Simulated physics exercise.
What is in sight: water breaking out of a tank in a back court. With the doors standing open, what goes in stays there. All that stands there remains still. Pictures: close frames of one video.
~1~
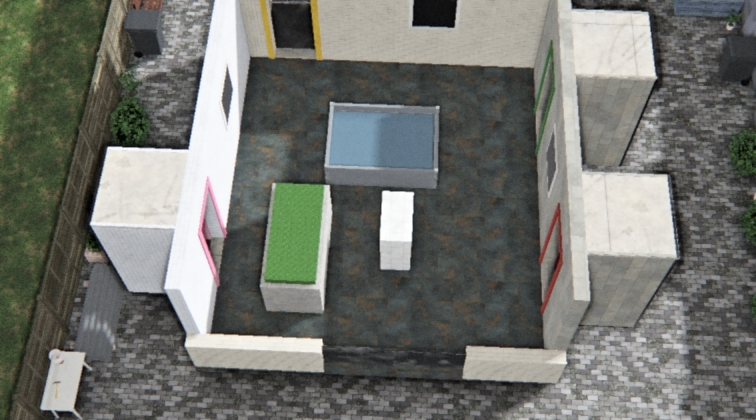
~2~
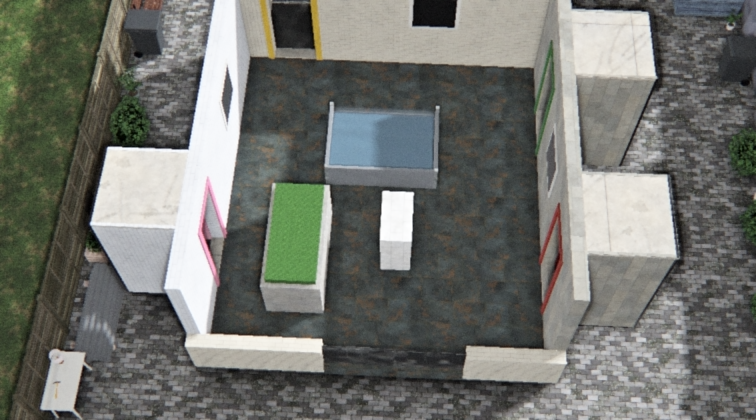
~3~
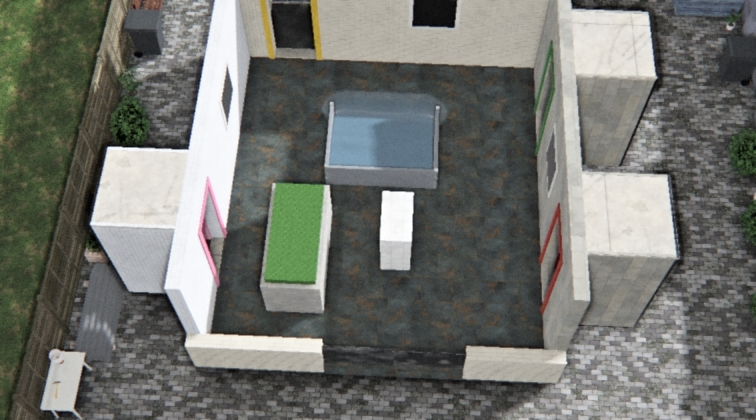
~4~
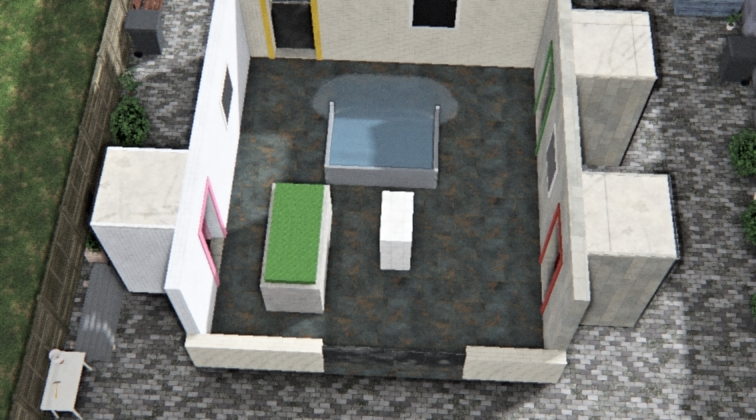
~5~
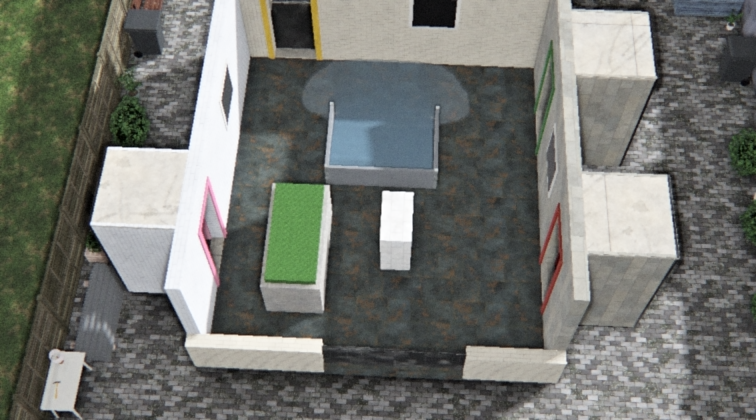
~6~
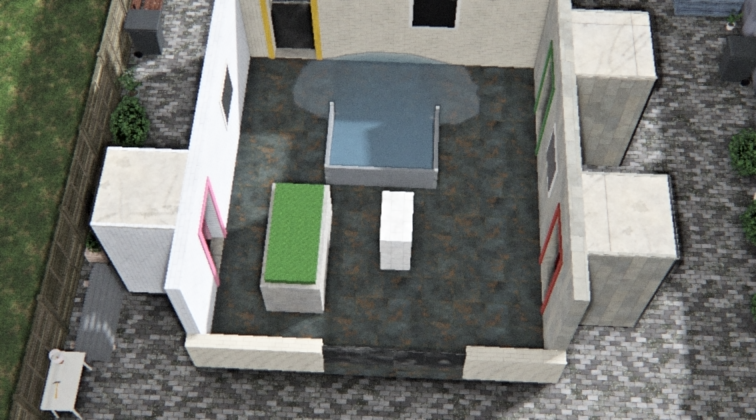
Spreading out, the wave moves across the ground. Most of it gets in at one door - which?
The yellow door takes the most.
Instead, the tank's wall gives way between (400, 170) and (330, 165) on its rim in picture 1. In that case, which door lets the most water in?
It's the pink door.
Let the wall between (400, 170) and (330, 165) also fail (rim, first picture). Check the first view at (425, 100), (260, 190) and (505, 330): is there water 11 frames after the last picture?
Untouched, soaked, untouched.
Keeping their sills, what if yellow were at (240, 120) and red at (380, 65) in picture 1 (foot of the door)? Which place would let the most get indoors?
The red one takes in the most.
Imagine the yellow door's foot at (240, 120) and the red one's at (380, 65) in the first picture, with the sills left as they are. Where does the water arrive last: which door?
Answer: The door marked pink.
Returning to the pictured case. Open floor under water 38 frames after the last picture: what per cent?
Near 85 in a hundred.
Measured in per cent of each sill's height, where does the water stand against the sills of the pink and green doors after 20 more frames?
I'd put it at close to 10 and 100 per cent.
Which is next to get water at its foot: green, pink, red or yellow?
First: The door marked yellow.
A moment on, water covers 15 % of the floor; yellow door a trickle in, green door not reached, red door not reached, pink door not reached.
Next, water covers 25 % of the floor; yellow door some in, green door wet at the sill, nothing in, red door not reached, pink door not reached.
Then, water covers 45 % of the floor; yellow door some in, green door wet at the sill, nothing in, red door not reached, pink door not reached.
Later, water covers 85 % of the floor; yellow door a lot in, green door a trickle in, red door wet at the sill, nothing in, pink door wet at the sill, nothing in.
In the end, water covers 95 % of the floor; yellow door a lot in, green door a trickle in, red door wet at the sill, nothing in, pink door wet at the sill, nothing in; the yellow door has let in the most.
